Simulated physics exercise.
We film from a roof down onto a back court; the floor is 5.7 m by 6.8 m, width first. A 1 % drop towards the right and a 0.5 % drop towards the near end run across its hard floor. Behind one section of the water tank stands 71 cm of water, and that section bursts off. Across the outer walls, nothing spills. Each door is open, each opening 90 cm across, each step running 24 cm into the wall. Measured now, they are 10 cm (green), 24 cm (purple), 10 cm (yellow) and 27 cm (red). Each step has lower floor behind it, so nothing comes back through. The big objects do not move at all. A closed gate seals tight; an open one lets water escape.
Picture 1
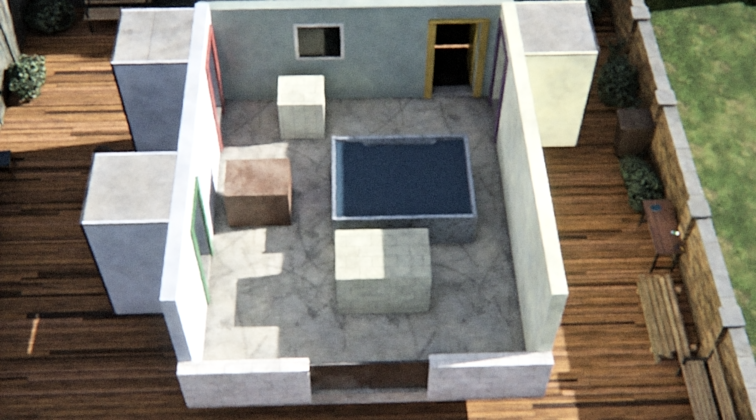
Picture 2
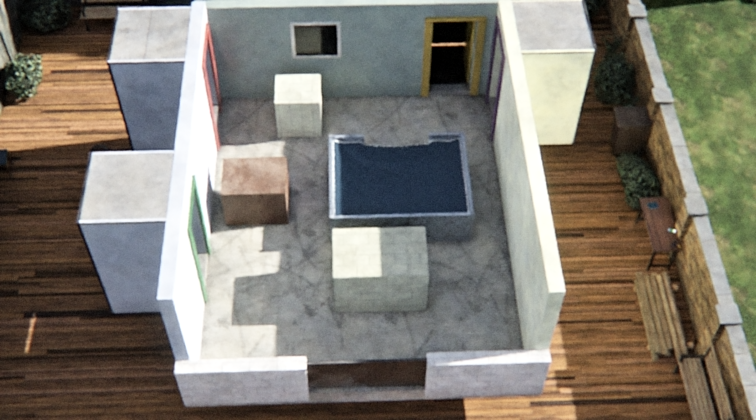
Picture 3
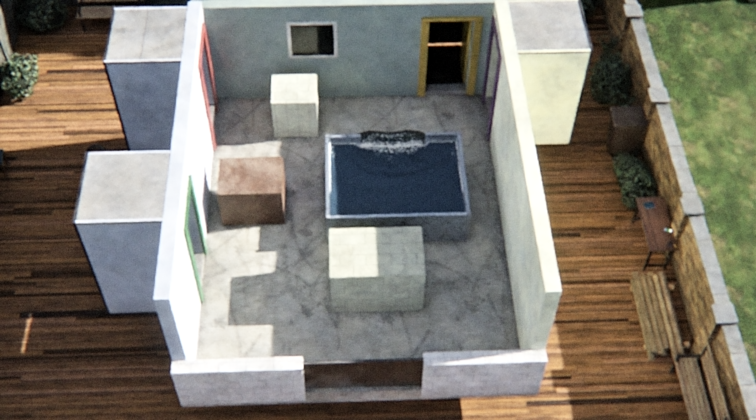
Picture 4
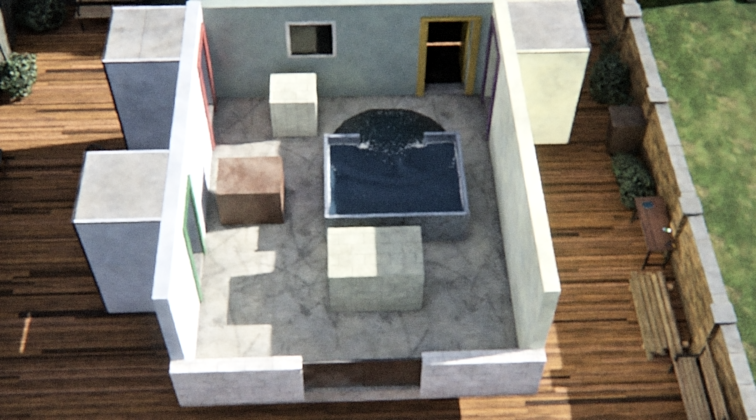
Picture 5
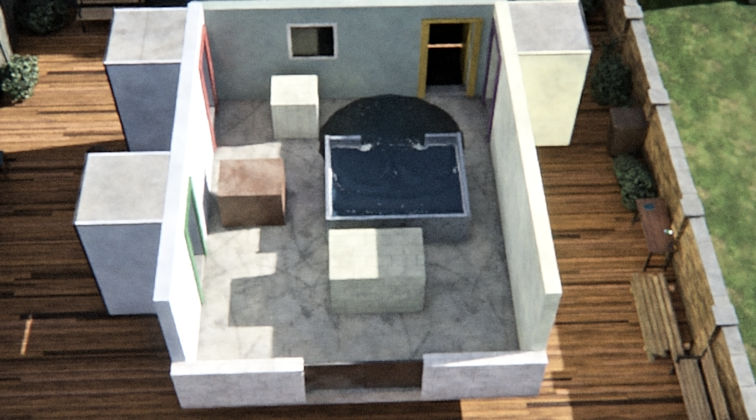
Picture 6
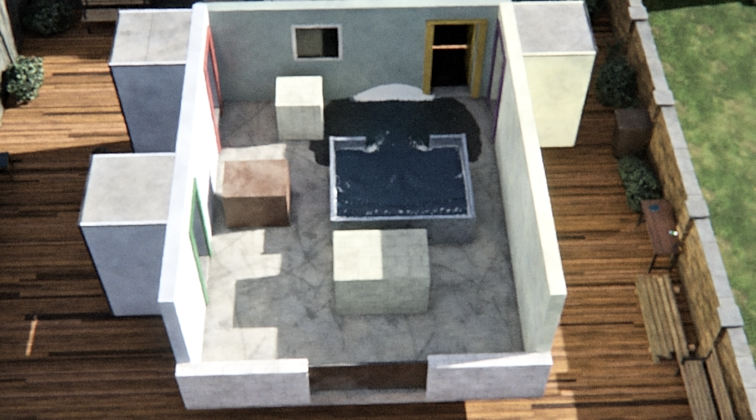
Dark water pours through the tank's far side and spreads across the grey floor behind it.
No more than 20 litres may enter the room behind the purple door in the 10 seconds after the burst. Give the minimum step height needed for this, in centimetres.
Roughly 29 centimetres.
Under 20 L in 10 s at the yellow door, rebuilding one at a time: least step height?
Roughly 29 cm at the yellow door.
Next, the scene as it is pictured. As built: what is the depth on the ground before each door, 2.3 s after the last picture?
Depth (cm): Green 0 / purple 29 / yellow 23 / red 19.
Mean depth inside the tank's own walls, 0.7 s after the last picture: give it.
About 48 cm.
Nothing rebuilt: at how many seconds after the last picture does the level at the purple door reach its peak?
The depth peaks at about 1.8 seconds.
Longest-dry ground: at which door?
It is the green one.
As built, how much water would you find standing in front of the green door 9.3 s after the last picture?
It stands about 7.5 centimetres deep.
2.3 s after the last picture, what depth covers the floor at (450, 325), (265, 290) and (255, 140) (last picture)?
First spot about 0 cm, second about 0 cm, third about 3 cm.
Then, 0.7 s after the last picture water covers 20 % of the floor, deepest (48 cm) near (391, 102); 12 cm at the purple door, 0 litres in over its 24 cm step.
Then, 2.3 s after the last picture water covers 40 % of the floor, deepest (34 cm) near (483, 101); 29 cm at the purple door, 31 litres in over its 24 cm step.
Then, 9.3 s after the last picture water covers 95 % of the floor, deepest (16 cm) near (523, 377); 14 cm at the purple door, 50 litres in over its 24 cm step.
At the purple door as built, the water peaked near 31 cm, 1.9 s after the last picture.
With a step of 26 cm, 34 litres would have come in within the 10 s; with 35.5 cm, 4 litres. So under 20 litres takes about 29 cm.
